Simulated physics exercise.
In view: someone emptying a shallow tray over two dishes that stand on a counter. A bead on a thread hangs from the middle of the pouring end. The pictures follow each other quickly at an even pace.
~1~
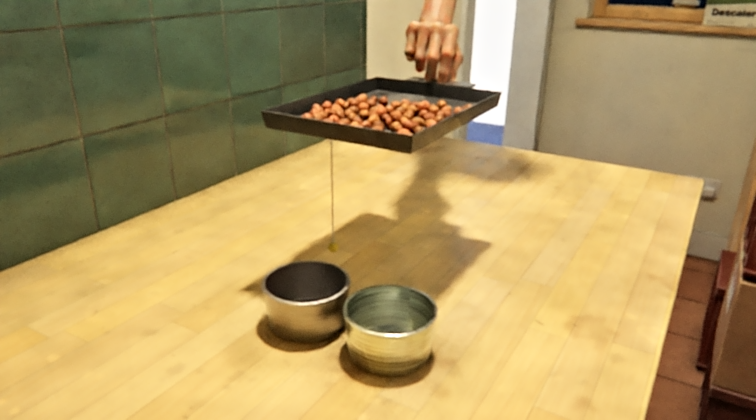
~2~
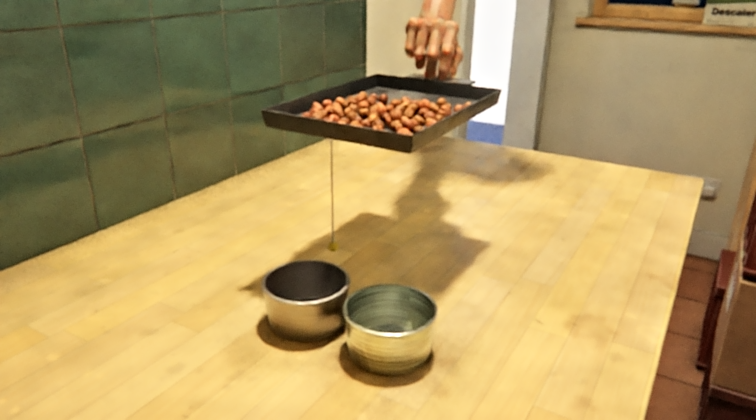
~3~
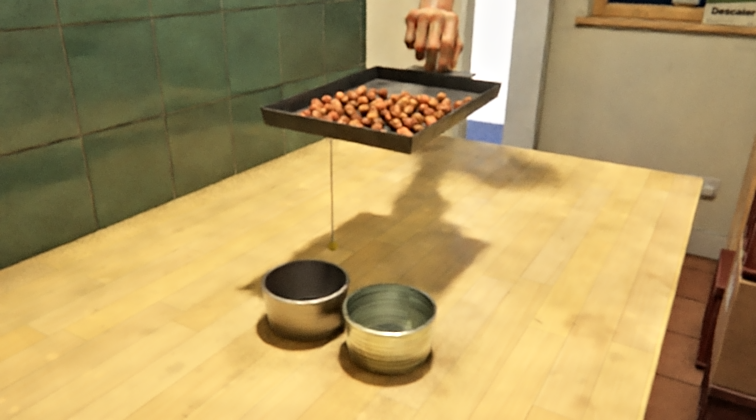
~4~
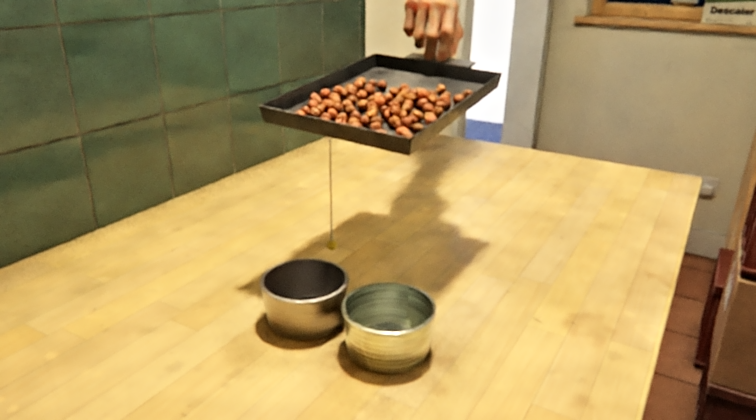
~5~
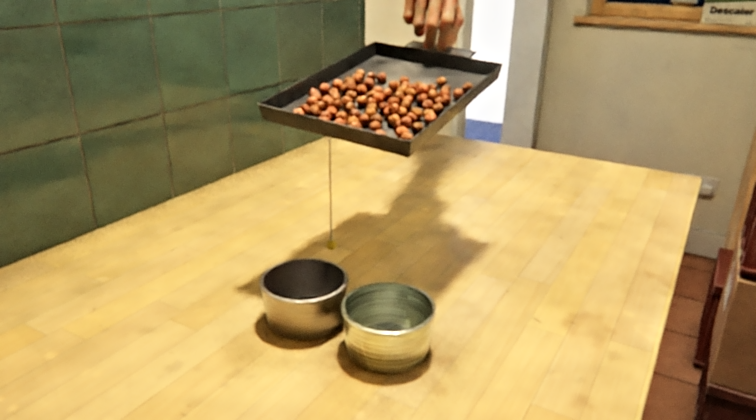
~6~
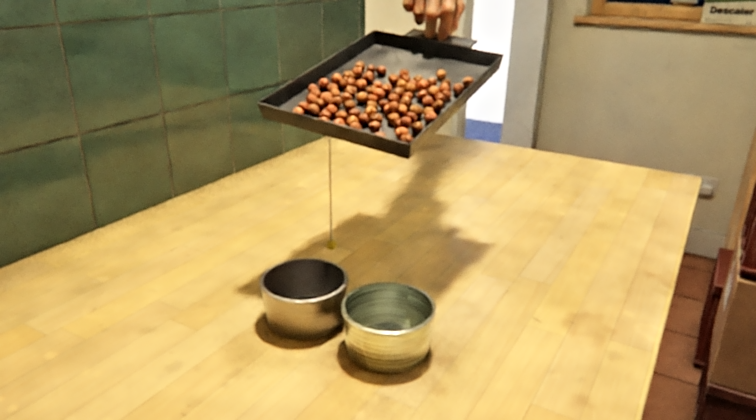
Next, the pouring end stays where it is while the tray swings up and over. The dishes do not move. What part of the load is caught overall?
The two hold more than half of the load.
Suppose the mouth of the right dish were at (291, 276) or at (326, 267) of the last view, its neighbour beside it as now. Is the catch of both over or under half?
In turn: The smaller part; less than half.
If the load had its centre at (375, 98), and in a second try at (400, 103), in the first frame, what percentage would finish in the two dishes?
In turn 70 and 70 in a hundred.
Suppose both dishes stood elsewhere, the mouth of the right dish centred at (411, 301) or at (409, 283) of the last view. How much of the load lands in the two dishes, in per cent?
About 60 and 30 per cent.
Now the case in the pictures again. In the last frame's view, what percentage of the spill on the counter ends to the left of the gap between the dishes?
Some 20 per cent.
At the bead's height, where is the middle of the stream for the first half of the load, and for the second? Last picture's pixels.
Early half (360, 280), late half (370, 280).
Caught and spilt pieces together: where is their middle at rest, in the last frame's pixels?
Near (364, 326).
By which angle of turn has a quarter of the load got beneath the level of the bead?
At some 110 degrees.
Soon, tray tipped steeply; all on the tray.
A while on, tray tipped right over; nearly all on the tray; a stray few in the right dish; a stray few in the left dish.
Towards the end, tray tipped past a quarter turn; about a third in the right dish; about a quarter in the left dish; about a quarter outside both; a stray few in the air.
Finally, tray tipped past a quarter turn; about a third in the right dish; about a quarter in the left dish; about a quarter outside both; a stray few in the air.
